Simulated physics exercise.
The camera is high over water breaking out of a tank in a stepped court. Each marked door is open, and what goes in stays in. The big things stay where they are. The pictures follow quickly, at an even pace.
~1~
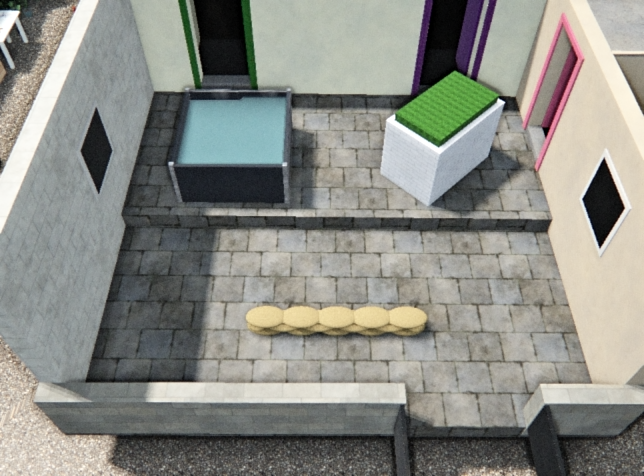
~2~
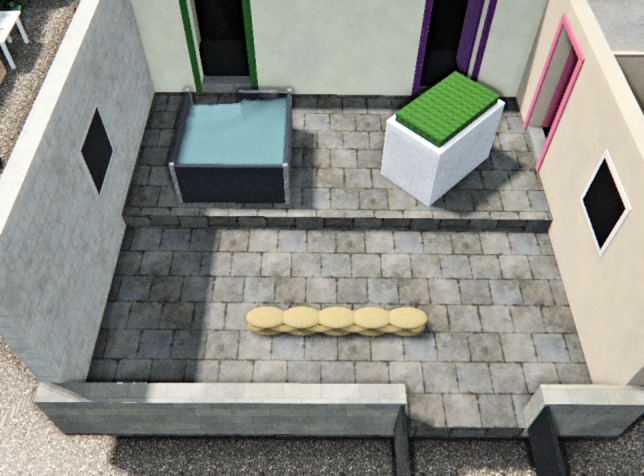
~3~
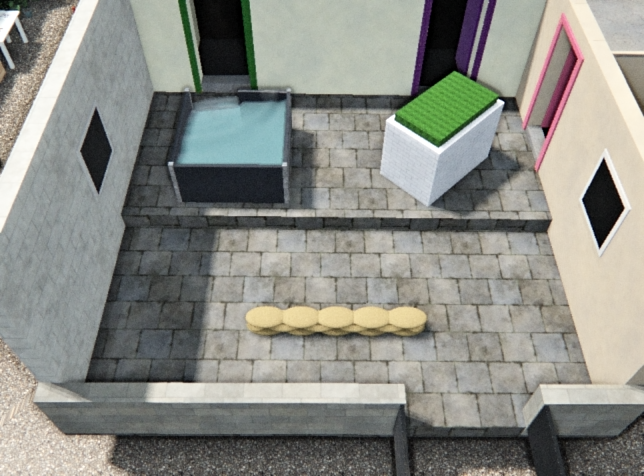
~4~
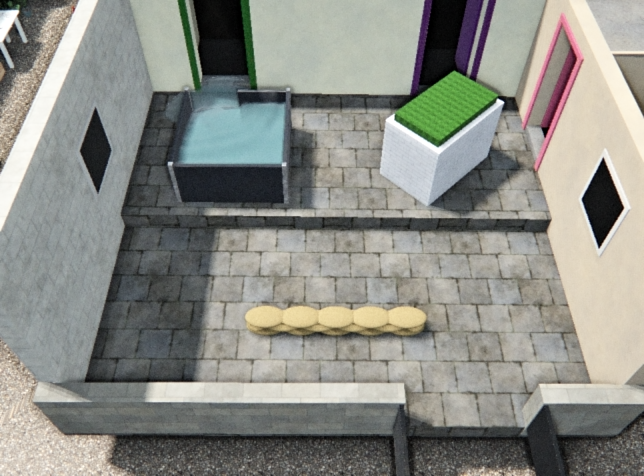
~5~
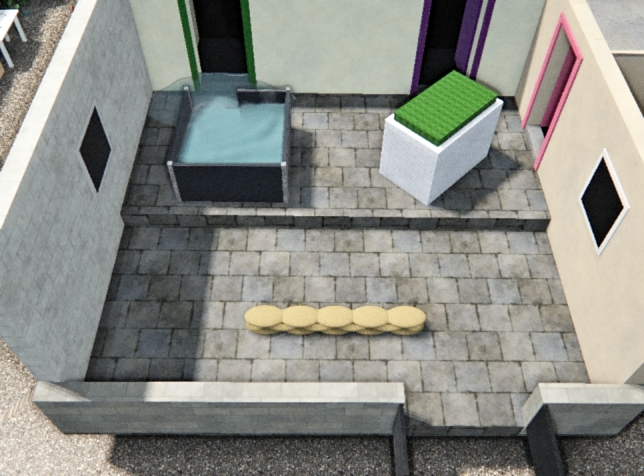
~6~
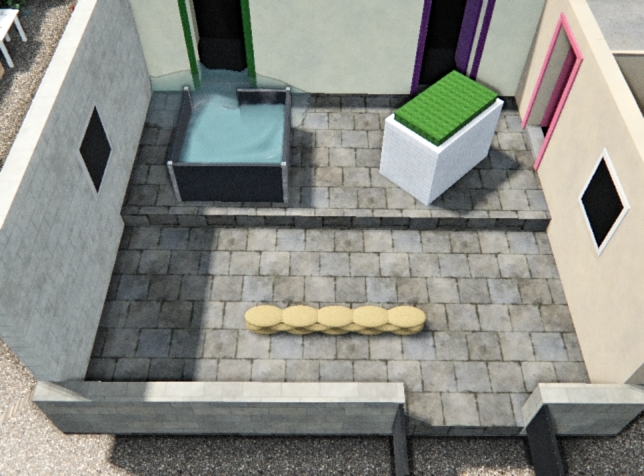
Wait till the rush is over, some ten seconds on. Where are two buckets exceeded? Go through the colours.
The purple door takes more than that; the pink door stays under that; the green door takes more than that.
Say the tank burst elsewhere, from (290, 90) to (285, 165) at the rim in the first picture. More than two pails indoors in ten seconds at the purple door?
Then: Purple door lets more in.
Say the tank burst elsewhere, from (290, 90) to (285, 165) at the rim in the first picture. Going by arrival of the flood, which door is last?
That is the green-painted one.
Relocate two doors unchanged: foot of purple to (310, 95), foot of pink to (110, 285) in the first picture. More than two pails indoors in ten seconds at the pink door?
In short: The pink door lets less in.
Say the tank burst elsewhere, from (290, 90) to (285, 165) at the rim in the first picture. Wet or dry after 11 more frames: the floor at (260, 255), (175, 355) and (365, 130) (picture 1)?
As listed: Dry, no water, awash.
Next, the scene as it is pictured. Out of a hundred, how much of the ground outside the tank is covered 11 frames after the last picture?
About 30 per cent.
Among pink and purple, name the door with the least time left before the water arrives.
That is the purple door.
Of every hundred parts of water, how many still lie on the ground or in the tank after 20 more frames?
Near 86 in a hundred.
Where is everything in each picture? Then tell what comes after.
In the first frame, the tank at (234, 130) is whole and still.
In the second frame, water pours out on the tank's far side and has run to a hidden place.
In the third frame, water pours out on the tank's far side and has run to a hidden place.
In the fourth frame, the front is at a hidden place, out from the gap on the tank's far side.
In the fifth frame, the front is at a hidden place, out from the gap on the tank's far side.
In the sixth frame, the front is at (308, 93), out from the gap on the tank's far side.
A moment on, water covers 15 % of the floor; the purple door not reached, the pink door not reached, the green door far over two buckets in.
Next, water covers 30 % of the floor; the purple door wet at the sill, nothing in, the pink door not reached, the green door far over two buckets in.
Then, water covers 40 % of the floor; the purple door wet at the sill, nothing in, the pink door wet at the sill, nothing in, the green door far over two buckets in.
Later, water covers 65 % of the floor; the purple door under two buckets in, the pink door wet at the sill, nothing in, the green door far over two buckets in.
In the end, water covers 85 % of the floor; the purple door over two buckets in, the pink door wet at the sill, nothing in, the green door far over two buckets in.
